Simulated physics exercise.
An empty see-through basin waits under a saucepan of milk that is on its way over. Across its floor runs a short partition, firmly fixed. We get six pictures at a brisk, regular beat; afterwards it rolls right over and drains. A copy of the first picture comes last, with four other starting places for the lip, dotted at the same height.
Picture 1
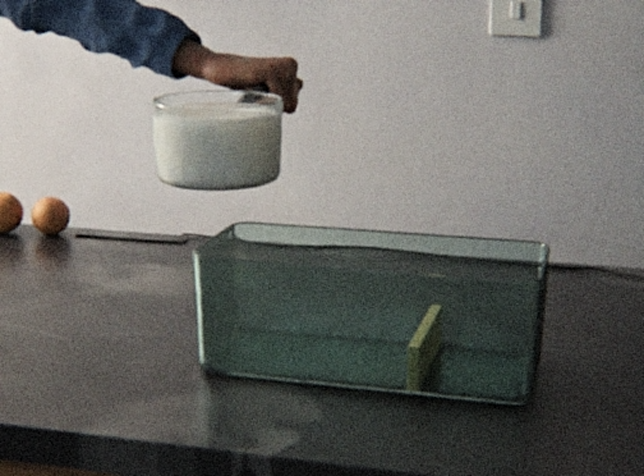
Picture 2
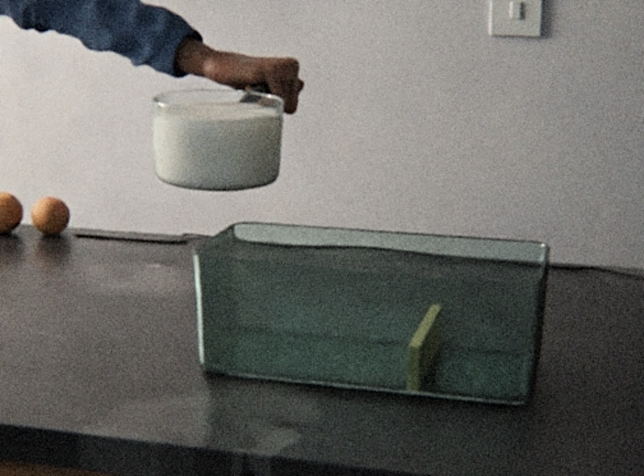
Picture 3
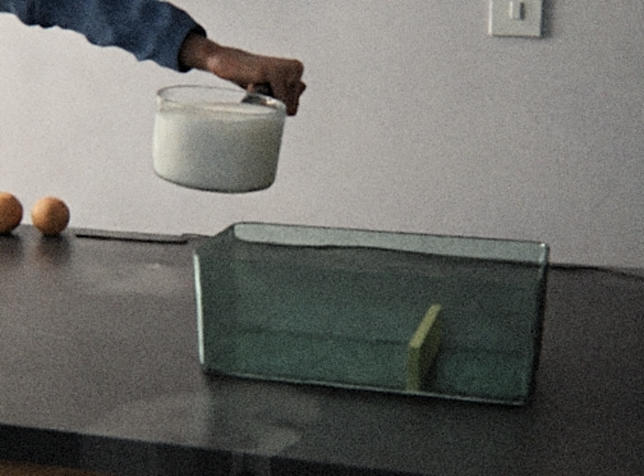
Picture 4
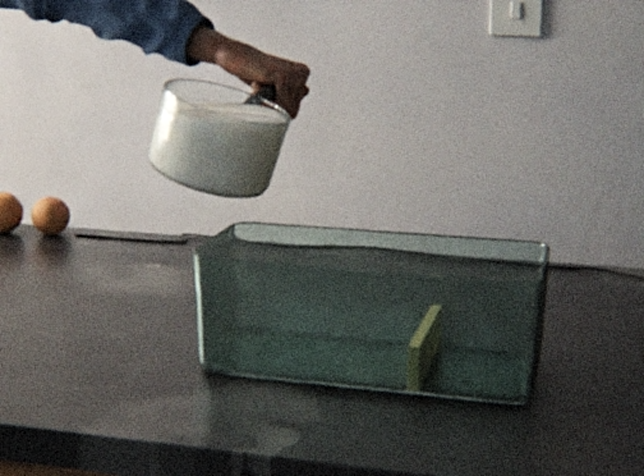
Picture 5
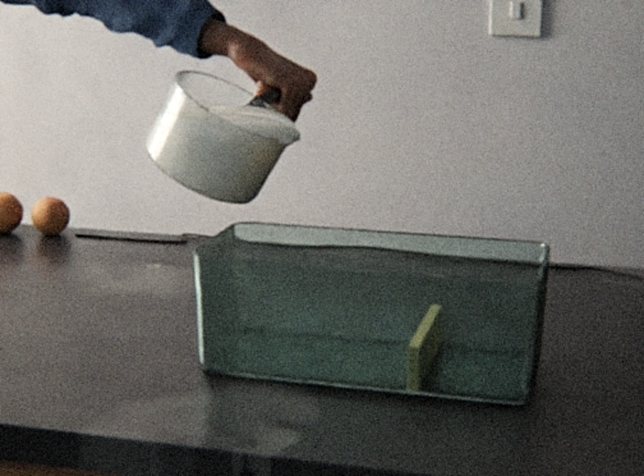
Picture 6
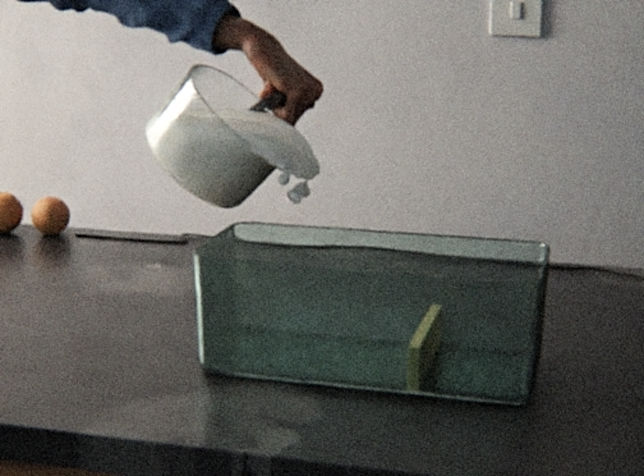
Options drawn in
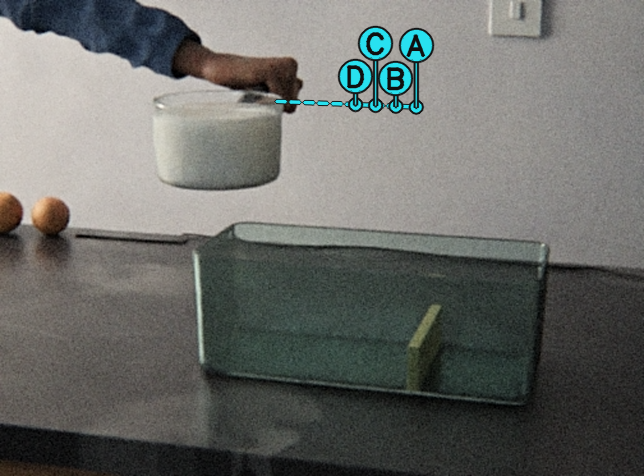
At first, a hand holds a clear saucepan of milk upright above an empty see-through basin with a short green partition on its floor. The hand then tilts the pan steadily to the right, and milk slides over the lip, hanging in a bulge with small drops below it.
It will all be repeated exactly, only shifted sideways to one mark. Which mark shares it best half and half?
Best: C.
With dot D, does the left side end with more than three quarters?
No.
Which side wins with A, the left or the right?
More ends on the right.
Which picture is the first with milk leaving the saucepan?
In picture 5.
On the marked copy, A at (416, 107); B at (395, 106); C at (375, 105); D at (355, 104).
If A is chosen, about 20 % ends left of the wall and 79 % right of it.
If B is chosen, about 35 % ends left of the wall and 64 % right of it.
If C is chosen, about 49 % ends left of the wall and 50 % right of it.
If D is chosen, about 68 % ends left of the wall and 30 % right of it.
